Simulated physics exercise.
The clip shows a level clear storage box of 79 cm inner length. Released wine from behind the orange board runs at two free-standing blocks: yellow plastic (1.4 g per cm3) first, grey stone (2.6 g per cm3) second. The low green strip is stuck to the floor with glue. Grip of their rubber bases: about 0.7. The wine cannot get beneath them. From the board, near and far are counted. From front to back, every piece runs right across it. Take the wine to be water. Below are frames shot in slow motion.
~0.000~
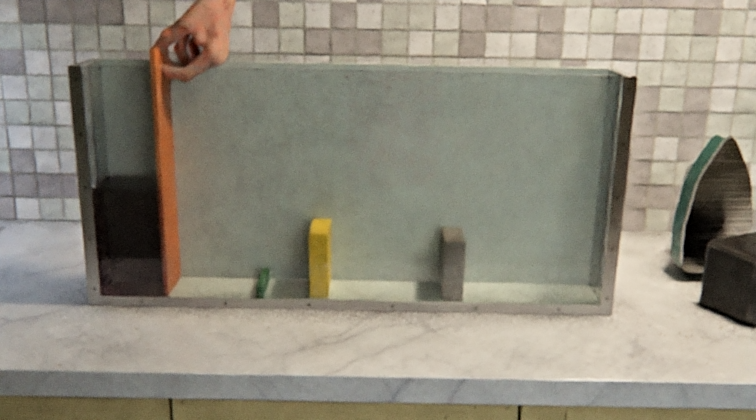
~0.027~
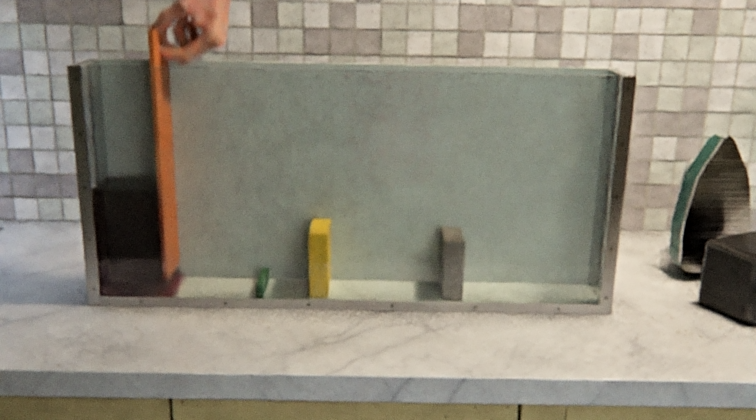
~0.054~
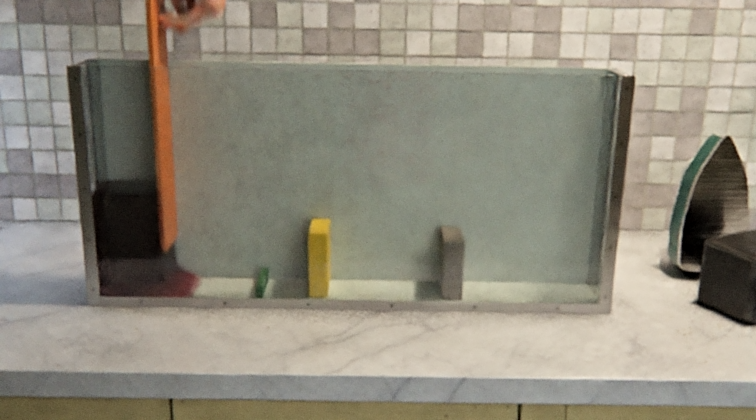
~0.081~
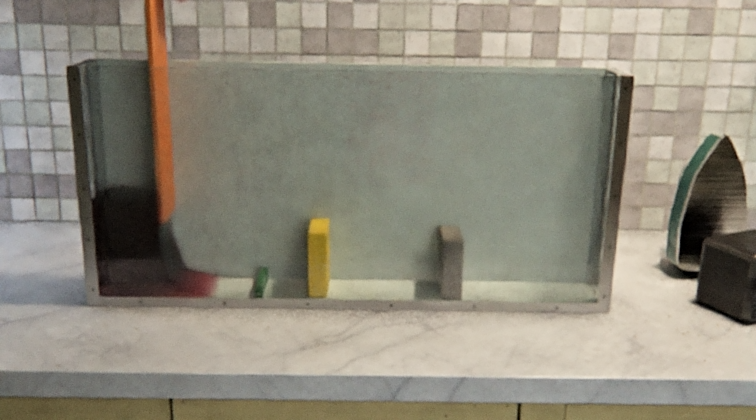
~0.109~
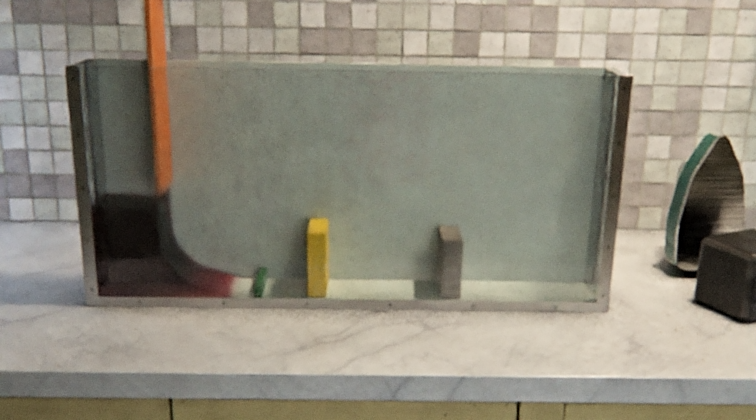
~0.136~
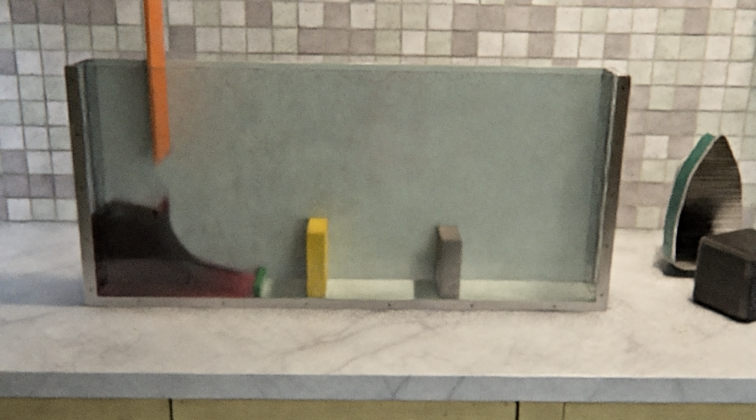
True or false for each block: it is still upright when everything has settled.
First block - false; second - true.
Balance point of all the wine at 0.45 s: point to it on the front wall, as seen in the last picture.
Centre of mass (last view): Approx. (259, 278).
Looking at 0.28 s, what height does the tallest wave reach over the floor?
Roughly 15.0 cm up.
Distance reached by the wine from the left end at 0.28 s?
It has got out to near 36 cm from the left end.
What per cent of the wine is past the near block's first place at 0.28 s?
Close to 2 percent of it.
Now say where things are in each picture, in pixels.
Level at the left end (98, 191); front at (163, 294); board bottom (166, 295); the near block's top is at (318, 237); the far block's top is at (456, 246), in the first frame.
Level at the left end (98, 192); front at (174, 294); board bottom (165, 279), in the second frame.
Level at the left end (98, 195); front at (191, 295); board bottom (163, 251), in the third frame.
Level at the left end (98, 201); front at (211, 295); board bottom (161, 222), in the fourth frame.
Level at the left end (97, 209); front at (230, 295); board bottom (158, 193), in the fifth frame.
Level at the left end (97, 218); front at (249, 295); board bottom (155, 162); the near block's top is at (316, 236); the far block's top is at (452, 244), in the sixth frame.
By 0.28 s the front has run 37 cm from the left wall, the near block leans 10° and the far block is upright.
By 0.45 s the near block lies flat and the far block is upright.
By 0.74 s the near block lies flat and the far block is upright.
At rest the near block lies flat and the far block is upright; 1 per cent of the wine is past where the far block first stood.
